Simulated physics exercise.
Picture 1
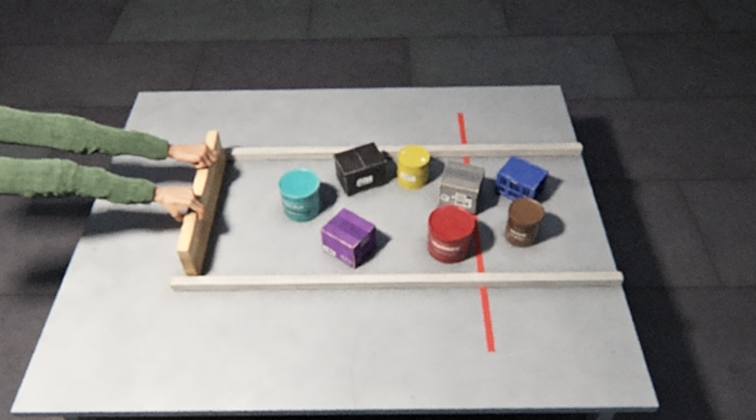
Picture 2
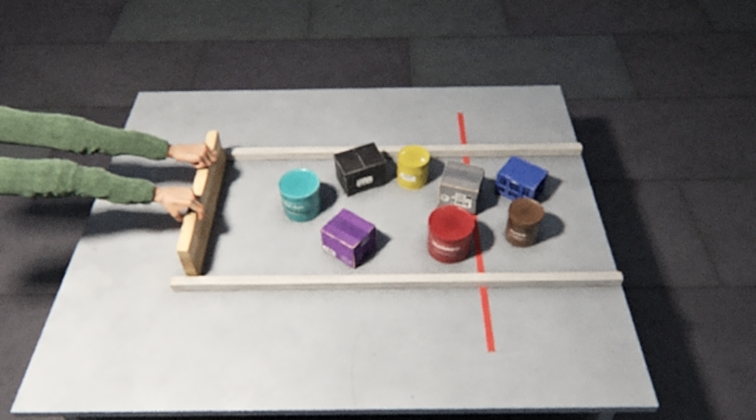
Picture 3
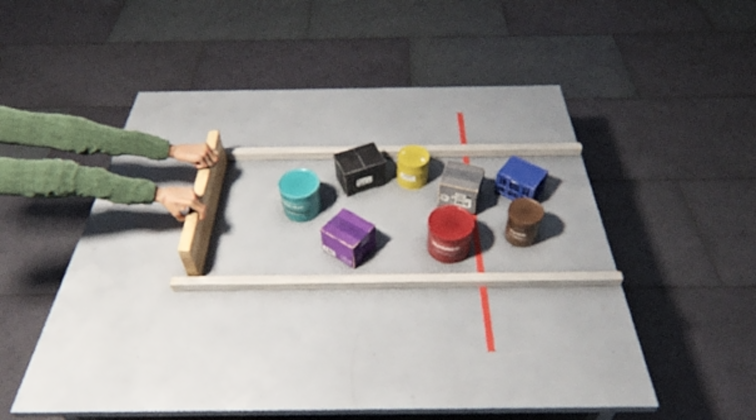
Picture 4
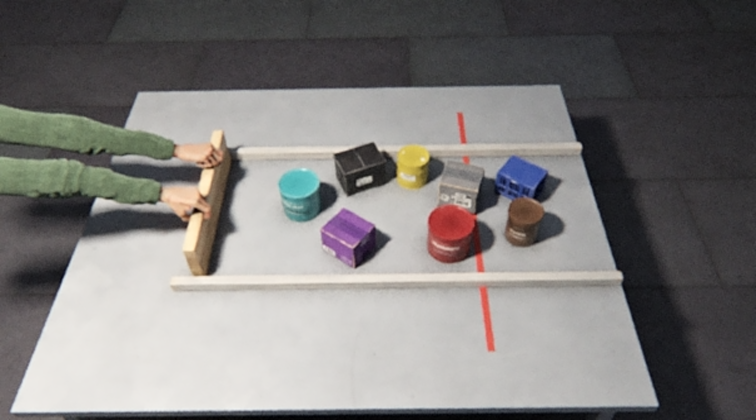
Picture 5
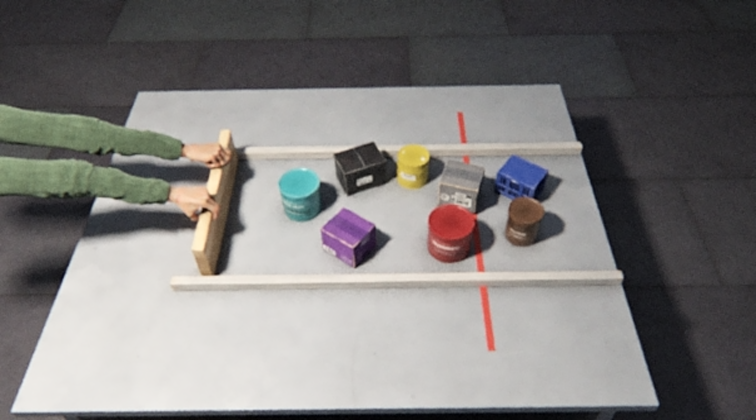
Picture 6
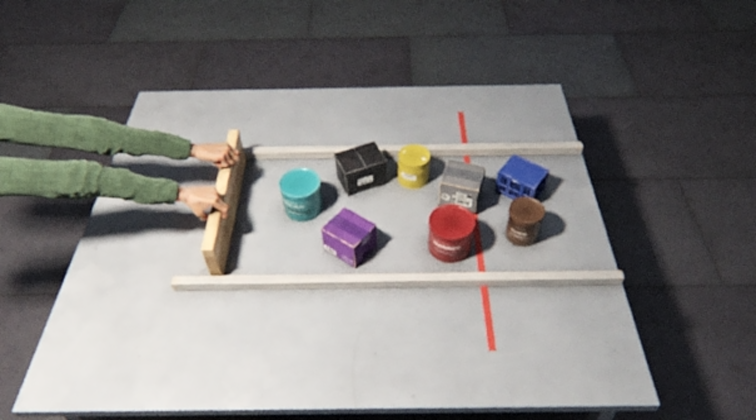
To begin with, two green-sleeved hands hold a wooden plank upright at the left of a pale platform, behind eight boxes and tubs scattered between two battens, some near a red line. The plank stays still briefly, then the hands slide it slightly right, while the boxes and tubs stay in place.
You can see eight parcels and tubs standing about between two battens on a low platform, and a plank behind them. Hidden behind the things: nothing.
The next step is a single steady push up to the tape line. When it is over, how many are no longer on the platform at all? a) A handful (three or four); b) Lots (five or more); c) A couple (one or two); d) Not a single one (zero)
Answer: D.
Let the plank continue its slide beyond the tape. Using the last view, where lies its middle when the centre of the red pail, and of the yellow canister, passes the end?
Red pail over the end: About (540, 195). Yellow canister over the end: About (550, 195).
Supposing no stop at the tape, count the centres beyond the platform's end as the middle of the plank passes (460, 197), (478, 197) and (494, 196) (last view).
Going through the three positions, you'd get 0, 0 and 0.
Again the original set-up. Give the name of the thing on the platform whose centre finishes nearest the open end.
Answer: The brown pail.
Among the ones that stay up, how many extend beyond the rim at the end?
I get 0.
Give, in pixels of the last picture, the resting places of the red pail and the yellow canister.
The first ends close to (546, 229), the second close to (520, 163).
Soon after, none off yet; blue crate at rest near (522, 180); brown pail at rest near (524, 222); grey parcel at rest near (462, 187).
Then, none off yet; blue crate moving near (523, 180); brown pail moved a little near (532, 221); grey parcel moved about its own width near (494, 189).
At rest, the number that fall off is zero.
